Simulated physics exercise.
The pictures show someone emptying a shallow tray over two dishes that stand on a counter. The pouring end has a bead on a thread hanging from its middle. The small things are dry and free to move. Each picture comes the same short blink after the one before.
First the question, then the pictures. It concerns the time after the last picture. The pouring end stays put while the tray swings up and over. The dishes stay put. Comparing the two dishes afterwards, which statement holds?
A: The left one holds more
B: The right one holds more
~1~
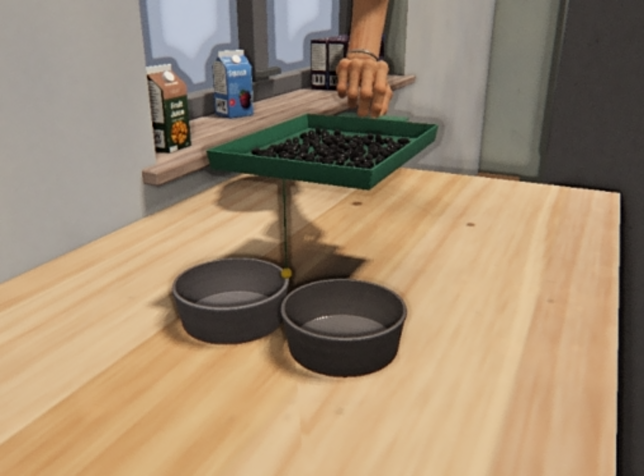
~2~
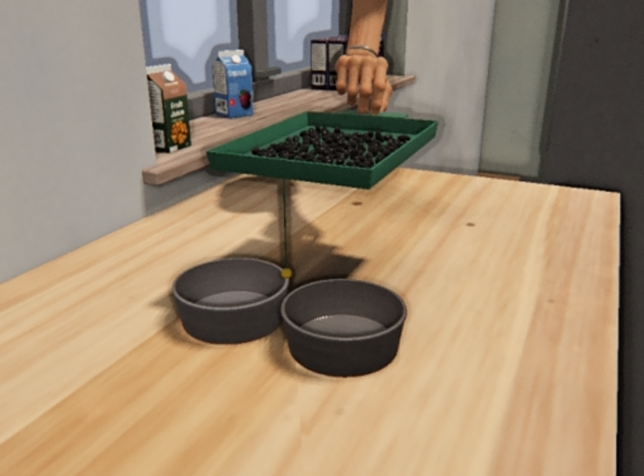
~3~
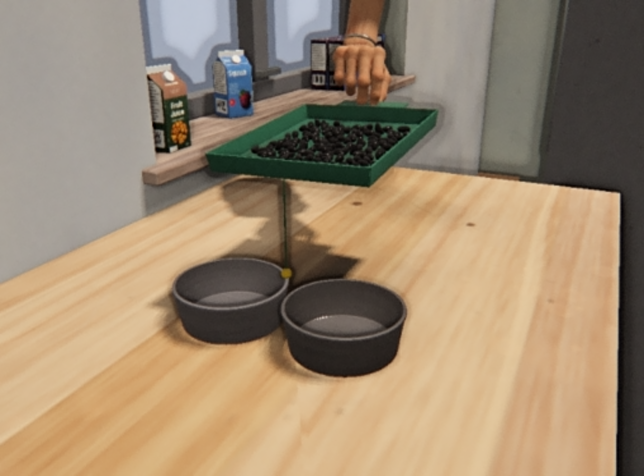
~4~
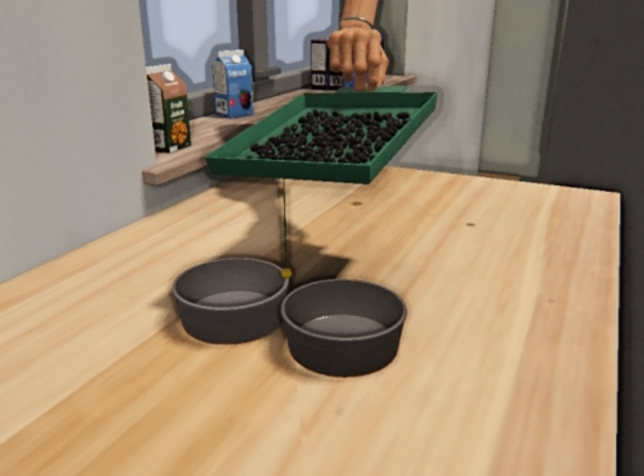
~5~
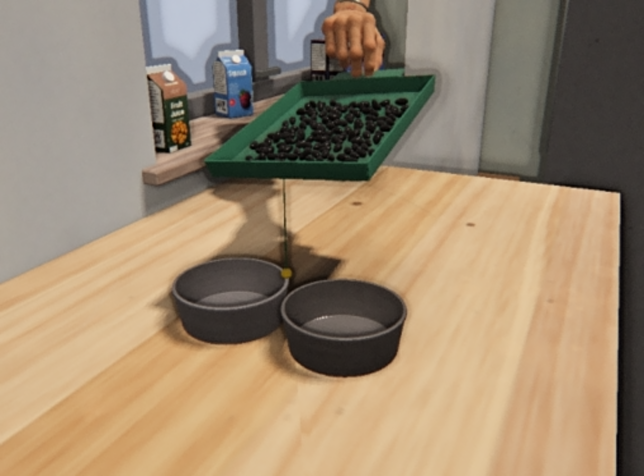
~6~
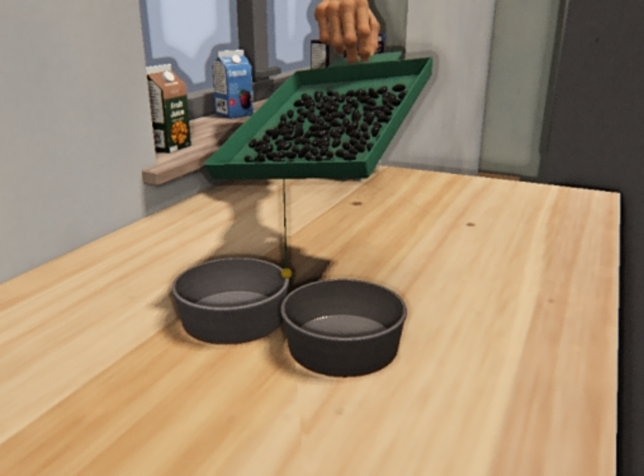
A.
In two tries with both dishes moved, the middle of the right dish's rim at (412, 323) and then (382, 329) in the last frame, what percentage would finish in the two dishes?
Estimate: 10 % first, 40 % second.
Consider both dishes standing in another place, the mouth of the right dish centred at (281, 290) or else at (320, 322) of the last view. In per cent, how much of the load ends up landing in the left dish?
Roughly 30% the first time and 70% the second time.
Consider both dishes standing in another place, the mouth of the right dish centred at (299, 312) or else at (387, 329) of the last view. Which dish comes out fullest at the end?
Results - the dish on the left side first, the dish on the left side second.
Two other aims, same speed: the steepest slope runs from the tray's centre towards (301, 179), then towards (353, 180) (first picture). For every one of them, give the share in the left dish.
In turn 10 and 0 in a hundred.
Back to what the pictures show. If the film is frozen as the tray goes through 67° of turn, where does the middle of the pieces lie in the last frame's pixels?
Look about (271, 127) in the last picture.
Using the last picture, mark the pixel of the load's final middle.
Roughly at (217, 325), give or take.
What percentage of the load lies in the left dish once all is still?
Result: Around 60 in a hundred.
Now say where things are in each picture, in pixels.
The first frame shows corners of the pouring end (210, 150) and (370, 169), level; middle of the load (331, 153), black beans; left dish (199, 321); right dish (318, 353); bead on its thread (286, 273).
The second frame shows corners of the pouring end (210, 150) and (369, 168), level; middle of the load (331, 152).
The third frame shows corners of the pouring end (209, 153) and (369, 166), tipped barely, lowest at the left corner; middle of the load (330, 148).
The fourth frame shows corners of the pouring end (208, 156) and (367, 164), tipped a little, lowest at the left corner; middle of the load (329, 141).
The fifth frame shows corners of the pouring end (208, 159) and (365, 161), tipped clearly, lowest at the left corner; middle of the load (328, 134).
The sixth frame shows corners of the pouring end (207, 163) and (363, 159), tipped clearly, lowest at the left corner; middle of the load (326, 128); left dish (199, 321); right dish (318, 353).
Just after the last frame, tray tipped steeply; every one on the tray.
A moment on, tray tipped past a quarter turn; almost all on the tray; just a few in the left dish; just a few in the air.
Further on, tray tipped past a quarter turn; just a few in the right dish; roughly two thirds in the left dish; roughly a third outside both.
When it is over, tray tipped past a quarter turn; just a few in the right dish; roughly two thirds in the left dish; roughly a third outside both.
